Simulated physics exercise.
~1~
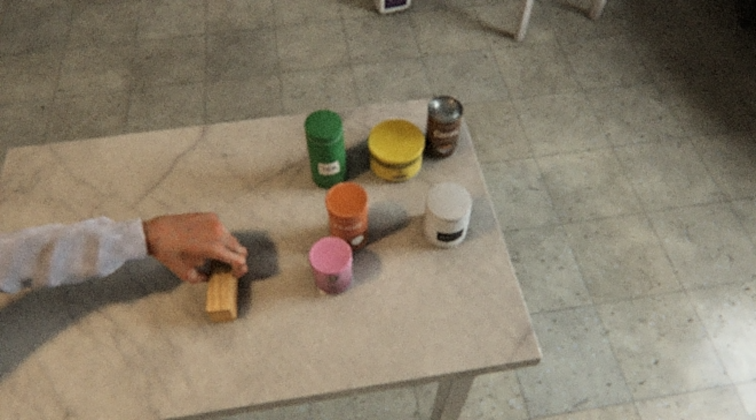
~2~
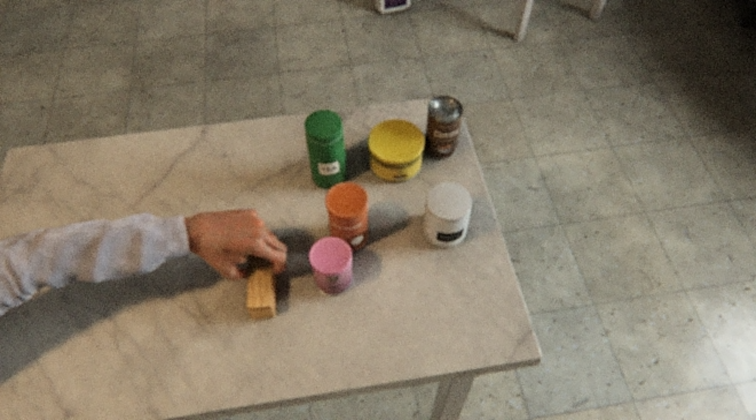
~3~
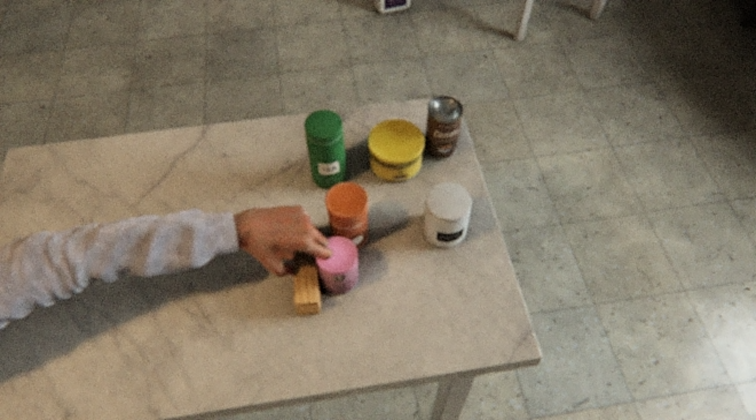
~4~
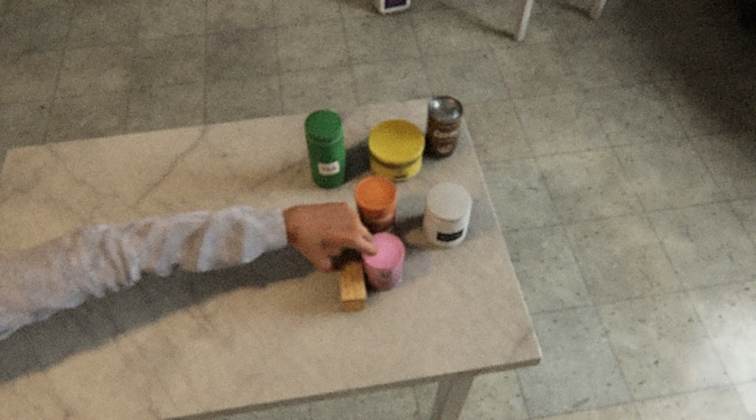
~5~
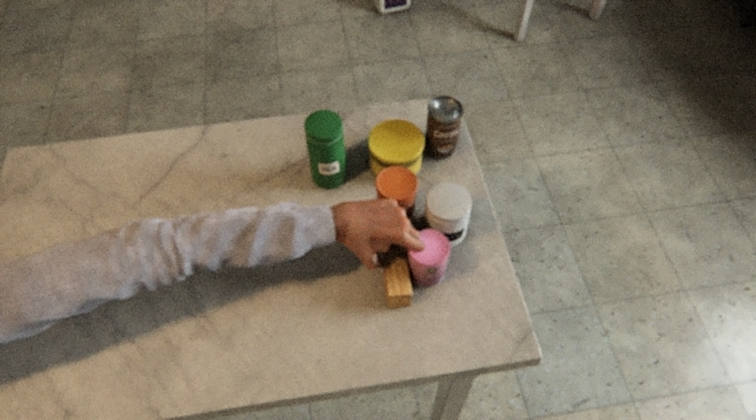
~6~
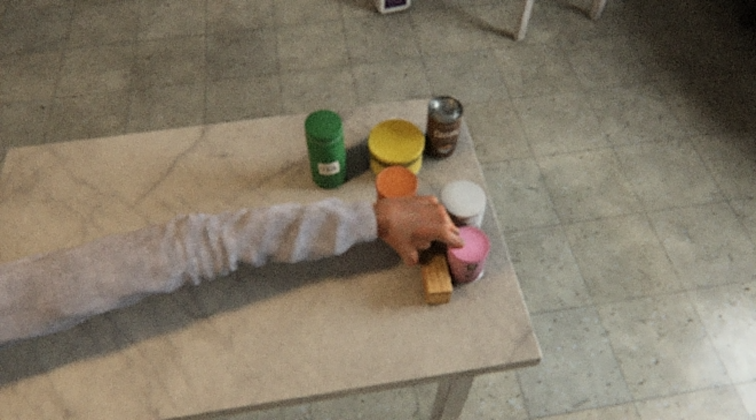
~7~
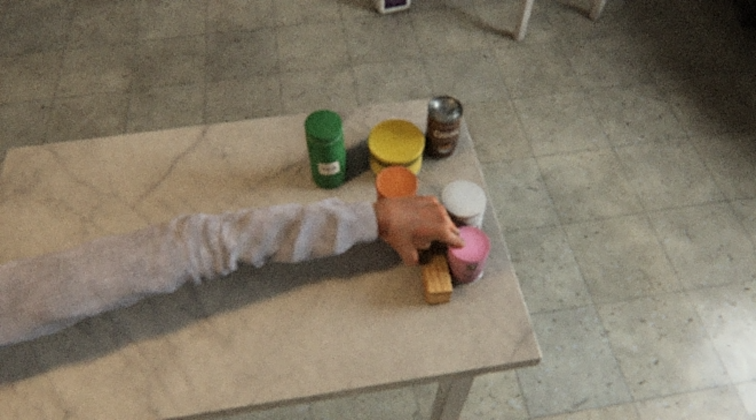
We see a hand slide a wooden block rightward across a table of six containers, pushing the pink tin along, shifting the orange tin right and away, then nudging the white jar slightly before stopping, with everything still upright on the table and the pink tin near the right edge.
